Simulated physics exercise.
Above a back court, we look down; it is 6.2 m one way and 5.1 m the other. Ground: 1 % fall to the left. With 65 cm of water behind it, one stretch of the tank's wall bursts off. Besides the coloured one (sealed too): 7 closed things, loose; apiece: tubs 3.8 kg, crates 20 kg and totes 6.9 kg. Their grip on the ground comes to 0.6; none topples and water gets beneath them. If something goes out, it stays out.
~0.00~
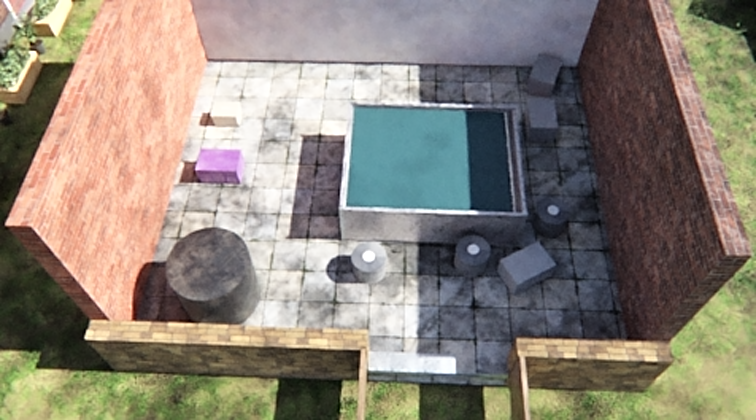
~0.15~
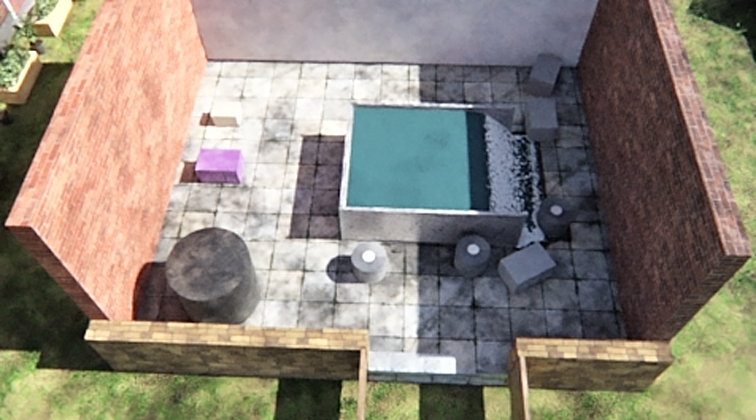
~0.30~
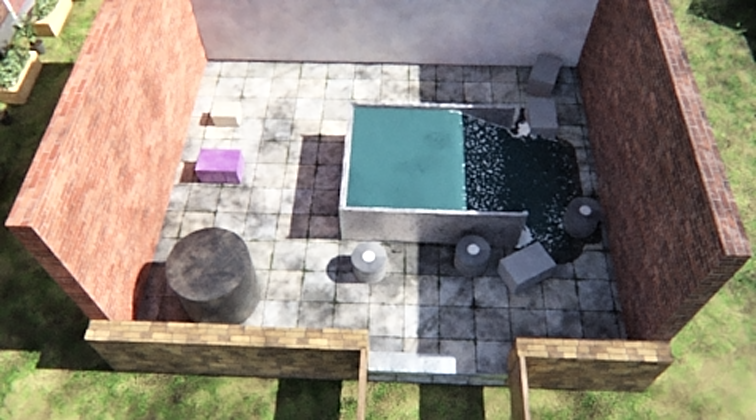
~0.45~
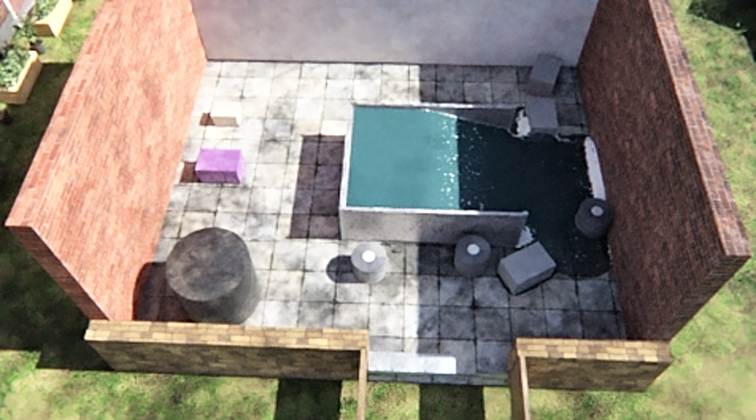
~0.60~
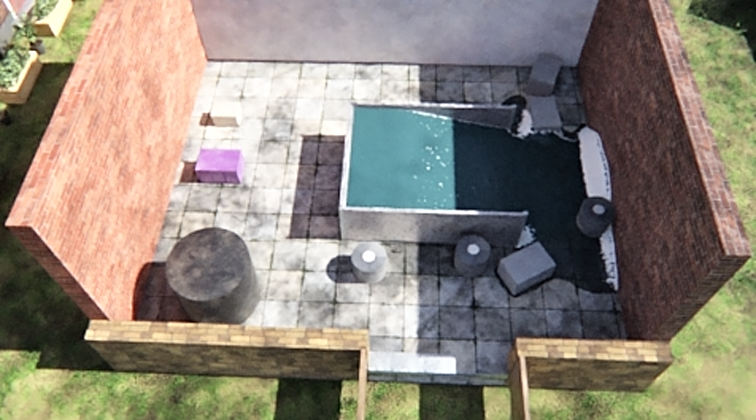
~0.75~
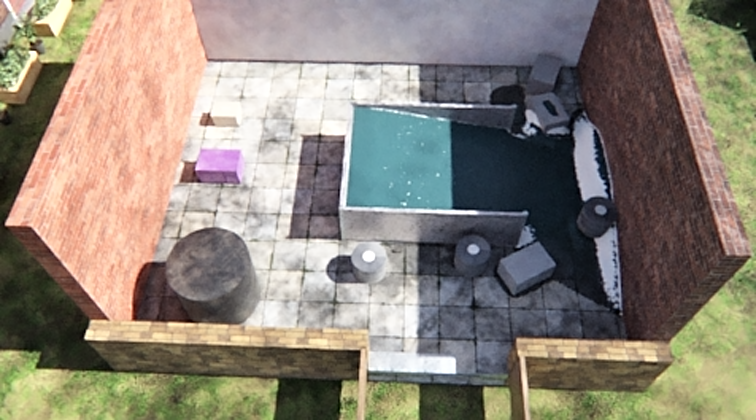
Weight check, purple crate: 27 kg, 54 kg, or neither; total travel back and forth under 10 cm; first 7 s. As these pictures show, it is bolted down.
It's likely that the extra mass is necessary.
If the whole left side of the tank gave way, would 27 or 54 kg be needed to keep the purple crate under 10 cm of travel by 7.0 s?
Then, in short, both are too little.
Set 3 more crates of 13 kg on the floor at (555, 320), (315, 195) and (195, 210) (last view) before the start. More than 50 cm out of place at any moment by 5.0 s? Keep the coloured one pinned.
In turn: Over, less, short of it.
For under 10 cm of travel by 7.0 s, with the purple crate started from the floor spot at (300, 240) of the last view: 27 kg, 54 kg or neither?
Lab note - result: Lighter mass suffices.
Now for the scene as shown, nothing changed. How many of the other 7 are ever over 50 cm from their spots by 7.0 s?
I count 7 of them.
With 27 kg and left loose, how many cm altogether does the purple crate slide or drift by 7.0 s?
Total path: Roughly 100 cm.
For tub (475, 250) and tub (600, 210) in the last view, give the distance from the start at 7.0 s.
Taking them in order, that's 350 centimetres and 450 centimetres.
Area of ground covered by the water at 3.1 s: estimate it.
At that time the wet patch spans about 21 m2.
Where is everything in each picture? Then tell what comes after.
The purple crate at (219, 160) rests on the ground; 4.1 m2 under water; 0 of 8 have shifted, in the first picture.
The purple crate at (219, 160), on the bottom; 5.1 m2 under water; 0 of 8 have shifted, in the second picture.
The purple crate at (219, 160), on the bottom; 6.3 m2 under water; 1 of 8 have shifted, in the third picture.
The purple crate at (219, 160), on the bottom; water covers 7.3 m2; 1 of 8 have shifted, in the fourth picture.
The purple crate at (219, 160) rests on the ground; 7.7 m2 under water; 1 of 8 have shifted, in the fifth picture.
The purple crate at (219, 160) rests on the ground; water covers 8.2 m2; 2 of 8 have shifted, in the sixth picture.
After 1.4 s the purple crate would be 0 cm from its start with 27 kg and 0 cm from its start with 54 kg; 0 cm of water round it then.
After 3.1 s the purple crate would be 0 cm from its start with 27 kg and 0 cm from its start with 54 kg; 0 cm of water round it then.
After 4.9 s the purple crate would be 1 cm from its start with 27 kg and 0 cm from its start with 54 kg; 7 cm of water round it then.
After 7.0 s the purple crate would be 89 cm from its start with 27 kg and 0 cm from its start with 54 kg; 12 cm of water round it then.
